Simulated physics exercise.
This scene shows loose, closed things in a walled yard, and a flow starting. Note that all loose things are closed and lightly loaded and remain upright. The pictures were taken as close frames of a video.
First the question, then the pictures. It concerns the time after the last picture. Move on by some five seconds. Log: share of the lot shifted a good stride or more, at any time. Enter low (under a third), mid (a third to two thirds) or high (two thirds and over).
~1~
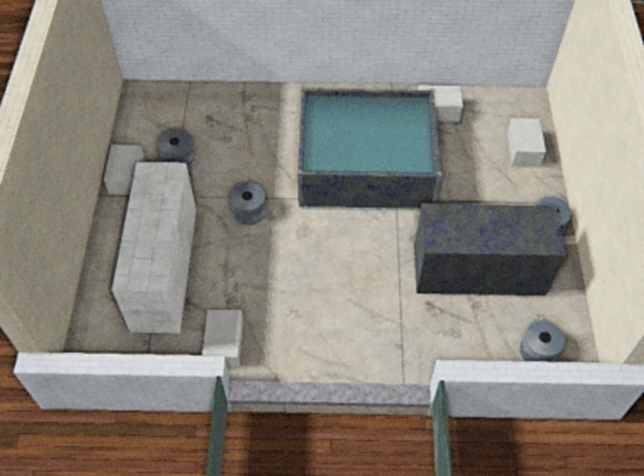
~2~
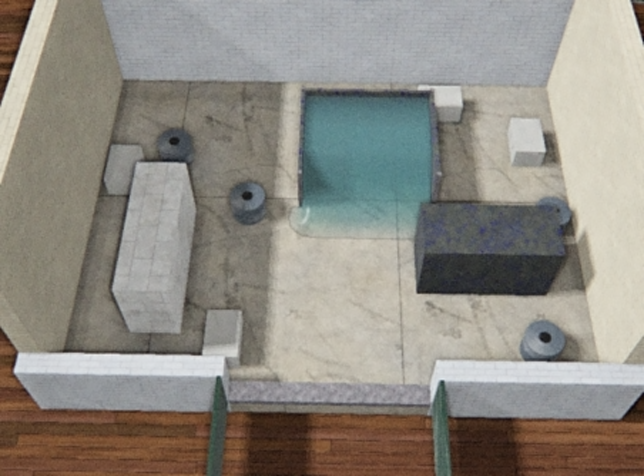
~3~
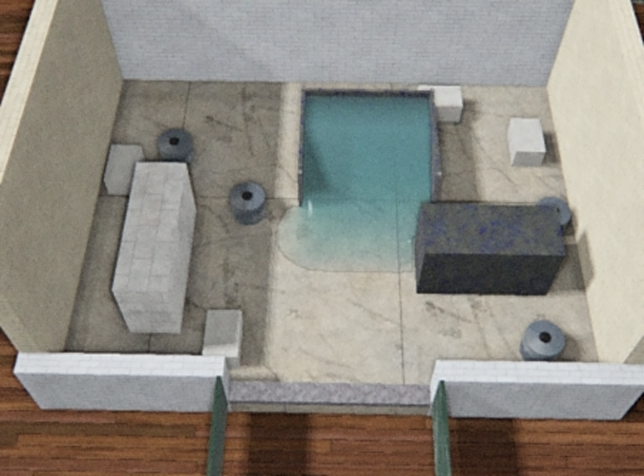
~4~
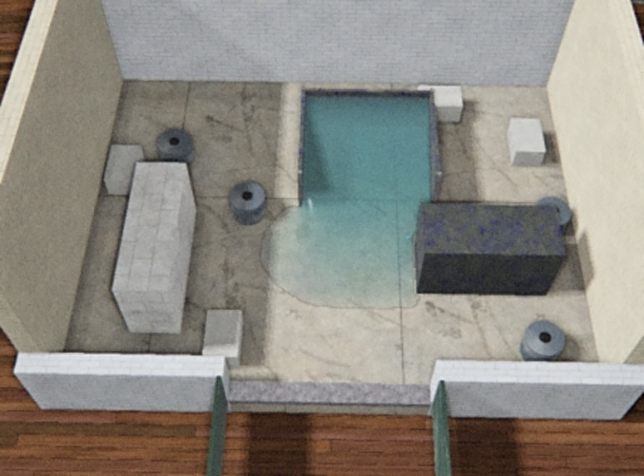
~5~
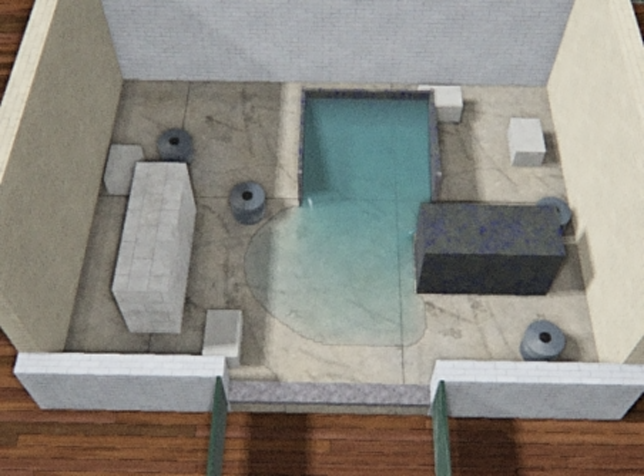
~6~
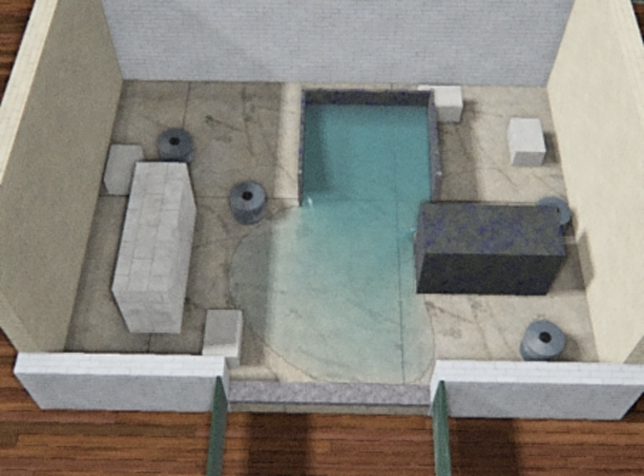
Low.
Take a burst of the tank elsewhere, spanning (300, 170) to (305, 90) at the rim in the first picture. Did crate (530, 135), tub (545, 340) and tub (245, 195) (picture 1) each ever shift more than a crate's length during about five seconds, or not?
In that order: Never so far, under that, shifted that much.
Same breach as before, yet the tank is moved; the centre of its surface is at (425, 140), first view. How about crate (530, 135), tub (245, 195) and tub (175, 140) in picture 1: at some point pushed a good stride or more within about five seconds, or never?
Item one travelled far enough, item two not displaced far, item three not displaced far.
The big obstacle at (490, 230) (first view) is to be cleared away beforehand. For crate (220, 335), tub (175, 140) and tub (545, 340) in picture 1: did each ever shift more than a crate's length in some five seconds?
First object was driven off; second object never went far; third object was driven off.
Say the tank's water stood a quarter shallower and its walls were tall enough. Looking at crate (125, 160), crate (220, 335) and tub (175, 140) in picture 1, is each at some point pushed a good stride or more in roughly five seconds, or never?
One: Stayed below the mark. Two: Passed the mark. Three: Stayed below the mark.
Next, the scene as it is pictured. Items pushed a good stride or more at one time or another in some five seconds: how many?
It totals 2.
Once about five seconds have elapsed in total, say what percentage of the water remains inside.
Roughly 48 percent.
A moment on, 0 of 8 are well off their spots; 0 afloat.
Next, 0 of 8 are well off their spots; 1 afloat.
Later, 2 of 8 are well off their spots; 0 afloat.
In the end, 2 of 8 are well off their spots, and 2 have been at some point; 0 afloat.
